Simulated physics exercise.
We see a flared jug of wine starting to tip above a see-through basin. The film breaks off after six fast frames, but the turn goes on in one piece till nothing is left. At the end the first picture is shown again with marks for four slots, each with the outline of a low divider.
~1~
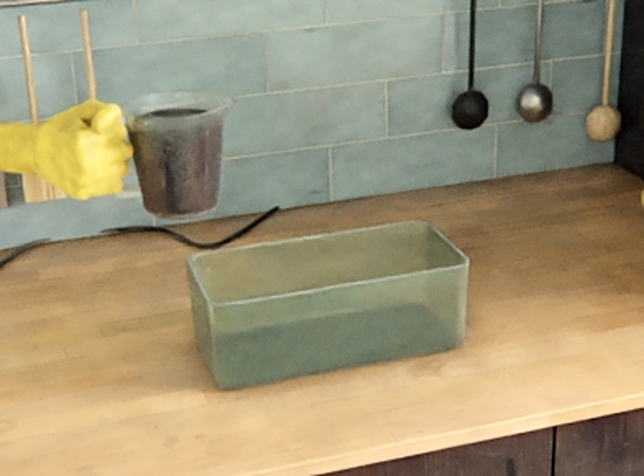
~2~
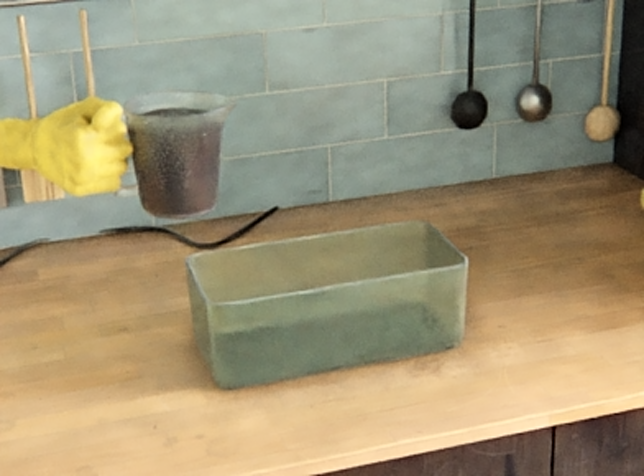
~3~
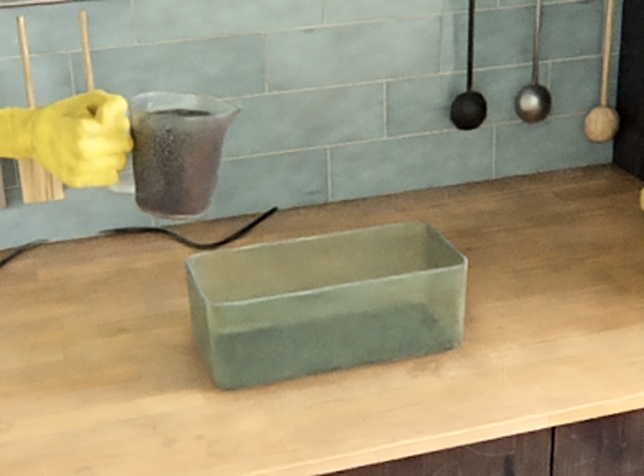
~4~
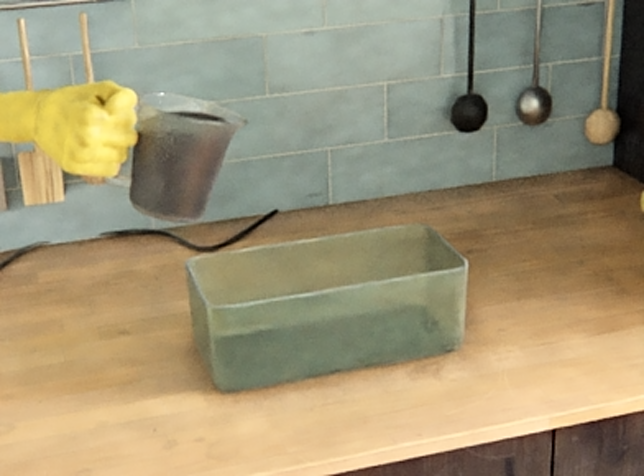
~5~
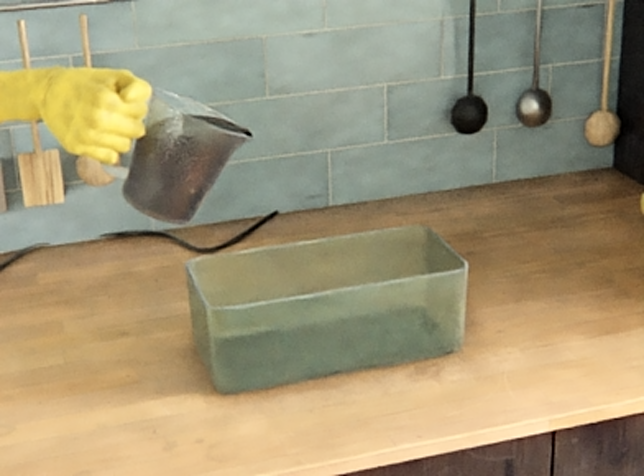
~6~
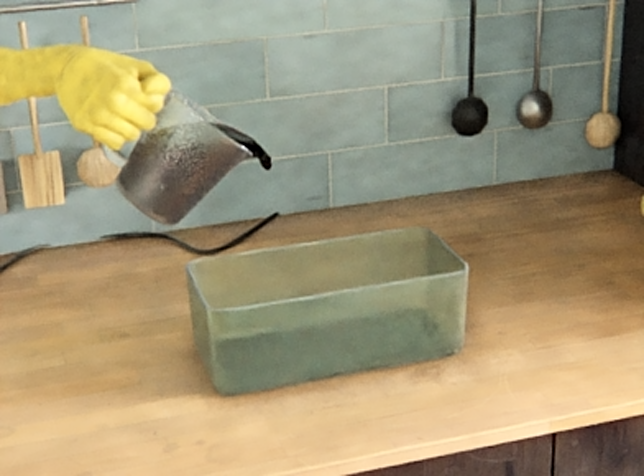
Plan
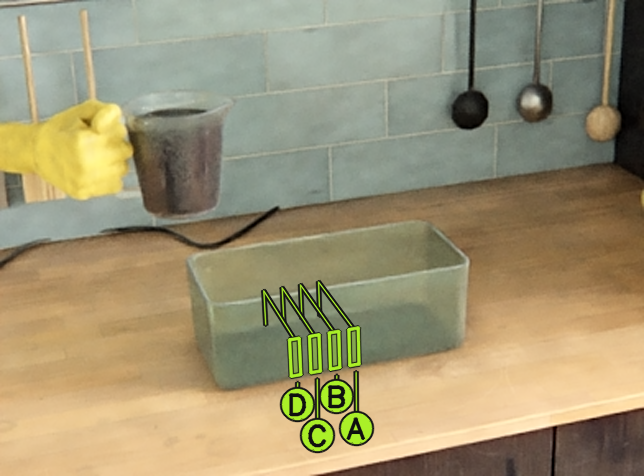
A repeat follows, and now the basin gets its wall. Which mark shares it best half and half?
The answer is slot C.
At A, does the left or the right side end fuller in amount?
The left one.
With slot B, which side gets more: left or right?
More ends on the left.
On the marked copy, A at (356, 372); B at (336, 375); C at (317, 379); D at (297, 382).
Choosing A, about 89 % ends left of the wall and 4 % right of it; 6 % is lost outside.
Choosing B, about 75 % ends left of the wall and 20 % right of it; 5 % is lost outside.
Choosing C, about 51 % ends left of the wall and 47 % right of it.
Choosing D, about 23 % ends left of the wall and 76 % right of it.
